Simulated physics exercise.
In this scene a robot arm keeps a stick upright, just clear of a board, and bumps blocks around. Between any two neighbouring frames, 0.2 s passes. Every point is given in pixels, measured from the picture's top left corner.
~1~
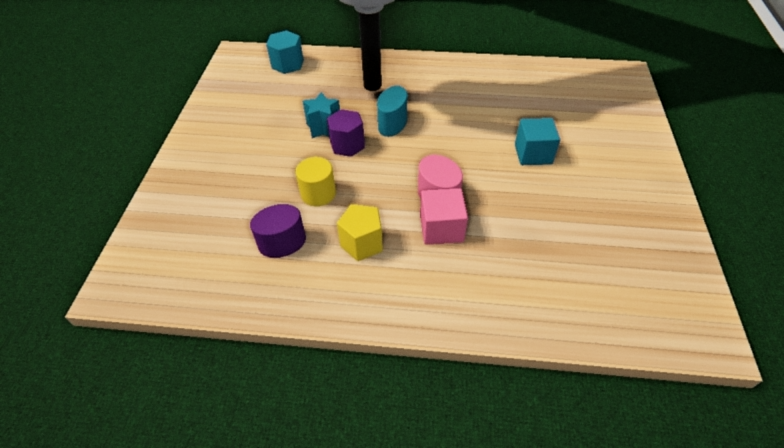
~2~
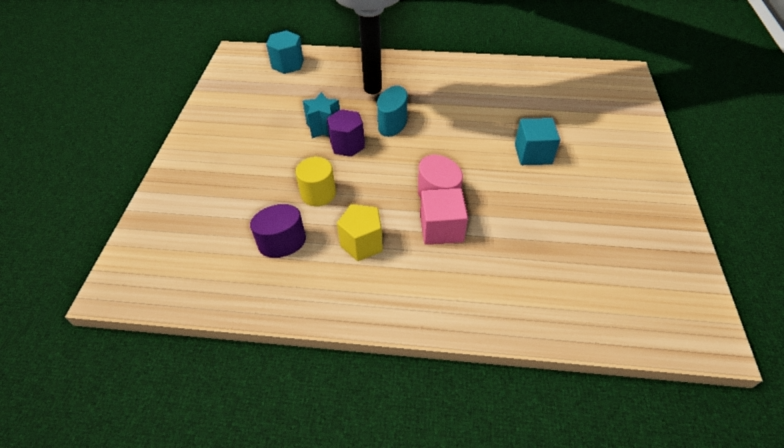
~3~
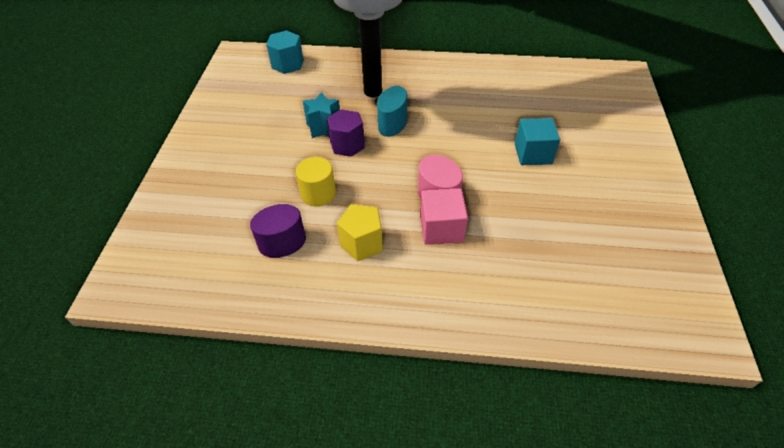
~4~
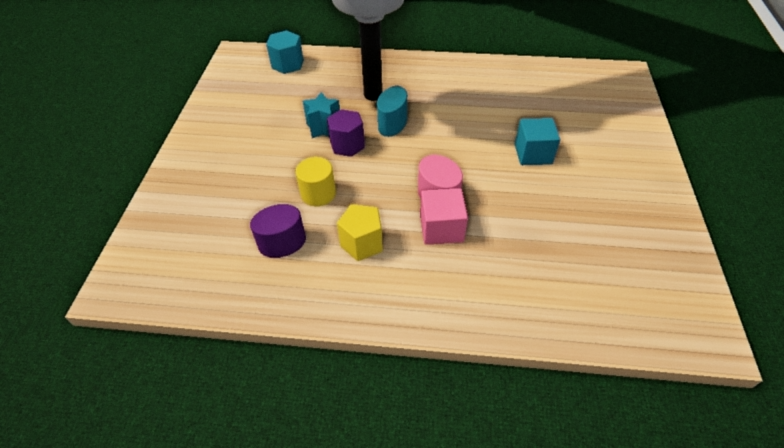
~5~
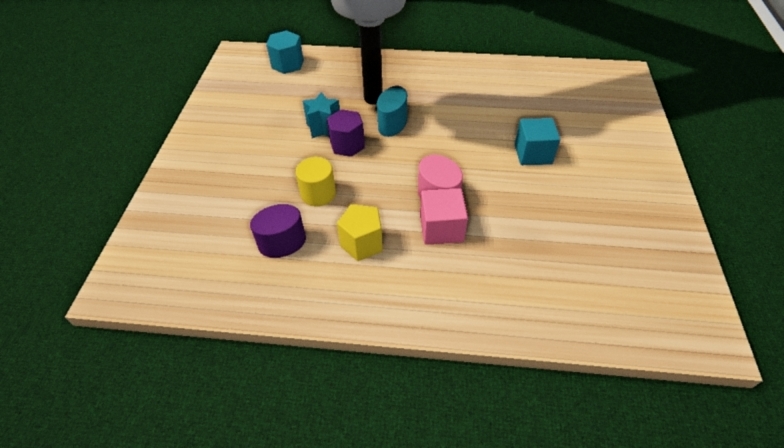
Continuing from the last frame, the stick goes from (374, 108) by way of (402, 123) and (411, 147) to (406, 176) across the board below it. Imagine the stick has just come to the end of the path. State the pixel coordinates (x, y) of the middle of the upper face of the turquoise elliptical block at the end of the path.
I'd expect the centre of its top face to be at (415, 169).
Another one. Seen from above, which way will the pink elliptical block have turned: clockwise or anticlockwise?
It goes anticlockwise.
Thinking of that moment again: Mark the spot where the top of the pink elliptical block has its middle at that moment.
Put as a pixel place, it's (455, 184).
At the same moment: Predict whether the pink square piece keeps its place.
That block slides.
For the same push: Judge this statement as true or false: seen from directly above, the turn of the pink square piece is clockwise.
Answer: True.
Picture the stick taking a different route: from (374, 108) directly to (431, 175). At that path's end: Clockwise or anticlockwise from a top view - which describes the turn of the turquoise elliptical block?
Seen from overhead, it turns anticlockwise.
The first path, step by step. One third of the way, stick (402, 115); turquoise elliptical block (408, 114), turned 40° clockwise.
Two thirds of the way, stick (411, 140); turquoise elliptical block (413, 140), turned 60° clockwise.
At the end, stick (406, 168); turquoise star-shaped block not moved; turquoise elliptical block (415, 169), turned 35° clockwise; pink elliptical block (455, 184), turned 25° anticlockwise; pink square piece (450, 215), turned 30° clockwise.
